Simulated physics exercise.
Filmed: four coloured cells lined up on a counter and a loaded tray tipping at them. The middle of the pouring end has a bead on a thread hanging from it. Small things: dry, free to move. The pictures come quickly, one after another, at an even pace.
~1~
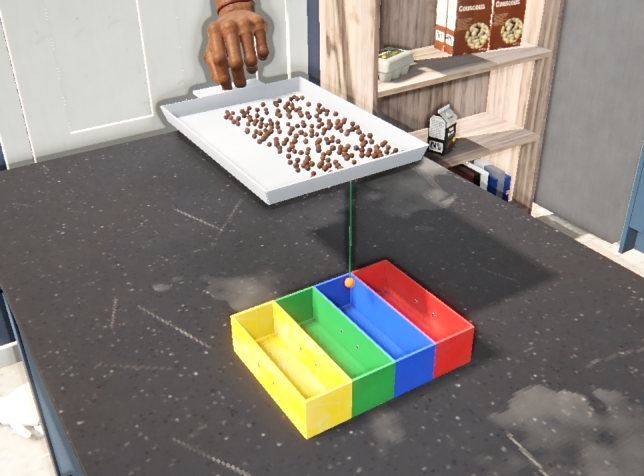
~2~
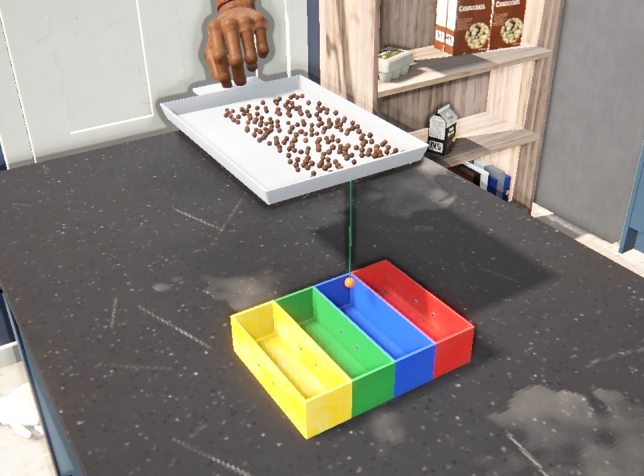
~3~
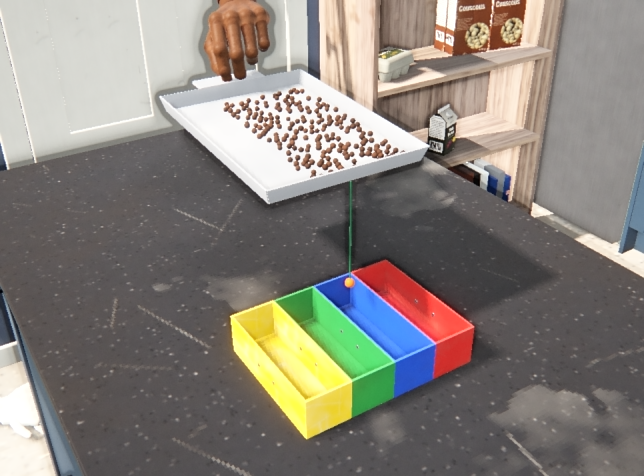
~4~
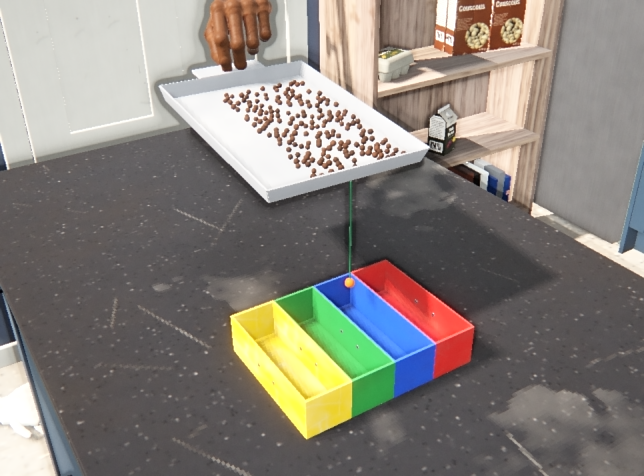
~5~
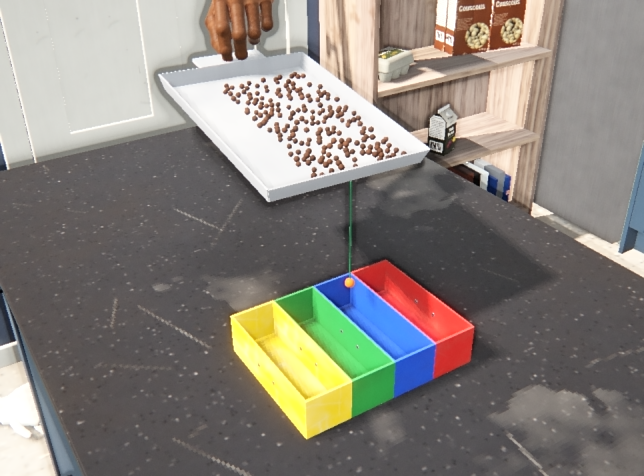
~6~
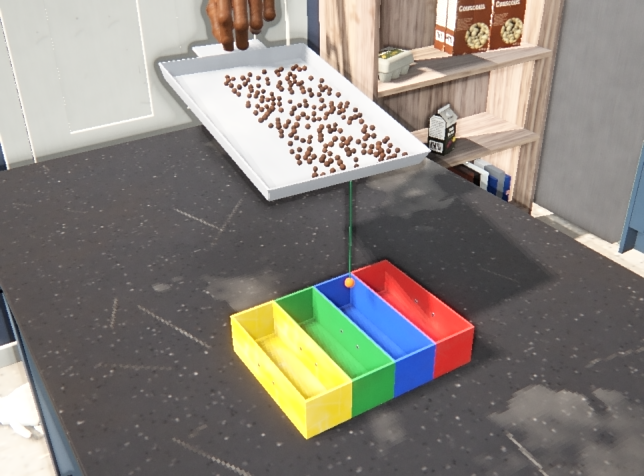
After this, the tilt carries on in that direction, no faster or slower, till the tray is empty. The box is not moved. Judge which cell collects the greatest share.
I would say the red one.
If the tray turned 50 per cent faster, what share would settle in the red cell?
Estimate: Some 40%.
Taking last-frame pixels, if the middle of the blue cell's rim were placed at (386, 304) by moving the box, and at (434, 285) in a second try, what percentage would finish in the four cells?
Around 70 per cent for the first position, around 100 per cent for the second.
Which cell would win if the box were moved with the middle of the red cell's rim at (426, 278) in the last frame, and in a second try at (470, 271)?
First red, then the blue one.
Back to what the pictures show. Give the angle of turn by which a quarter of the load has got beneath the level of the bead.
That would be about 90 degrees from level.
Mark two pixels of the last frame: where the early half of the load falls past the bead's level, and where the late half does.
First half (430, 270); second half (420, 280).
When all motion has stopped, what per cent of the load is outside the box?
Some 50 percent of the load.
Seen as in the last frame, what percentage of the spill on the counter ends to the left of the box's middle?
Looks like close to 0 per cent of it.
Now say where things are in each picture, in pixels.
Corners of the pouring end at (268, 188) and (421, 144), level; middle of the load at (306, 135), allspice berries; bead on its thread at (350, 283); yellow cell at (329, 406); green cell at (373, 386); blue cell at (414, 367); red cell at (453, 349), in the first picture.
Corners of the pouring end at (268, 187) and (421, 144), level; middle of the load at (306, 134), in the second picture.
Corners of the pouring end at (269, 187) and (422, 145), tipped barely, lowest at the right corner; middle of the load at (306, 131), in the third picture.
Corners of the pouring end at (269, 186) and (422, 146), tipped a little, lowest at the right corner; middle of the load at (306, 126), in the fourth picture.
Corners of the pouring end at (270, 186) and (423, 147), tipped a little, lowest at the right corner; middle of the load at (306, 122), in the fifth picture.
Corners of the pouring end at (271, 185) and (423, 149), tipped a little, lowest at the right corner; middle of the load at (308, 118); yellow cell at (329, 406); green cell at (373, 386); blue cell at (414, 367); red cell at (453, 349), in the sixth picture.
Soon after the last picture, tray tipped steeply; nearly all on the tray; a stray few in the red cell; a stray few falling or outside the box.
A little later, tray tipped right over; about a third on the tray; a small part in the red cell; a stray few in the blue cell; about half falling or outside the box.
Later still, tray tipped past a quarter turn; about a third in the red cell; a small part in the blue cell; a stray few in the green cell; about half falling or outside the box.
At rest, tray tipped past a quarter turn; about a third in the red cell; a small part in the blue cell; a stray few in the green cell; none in the yellow cell; about half outside the box.
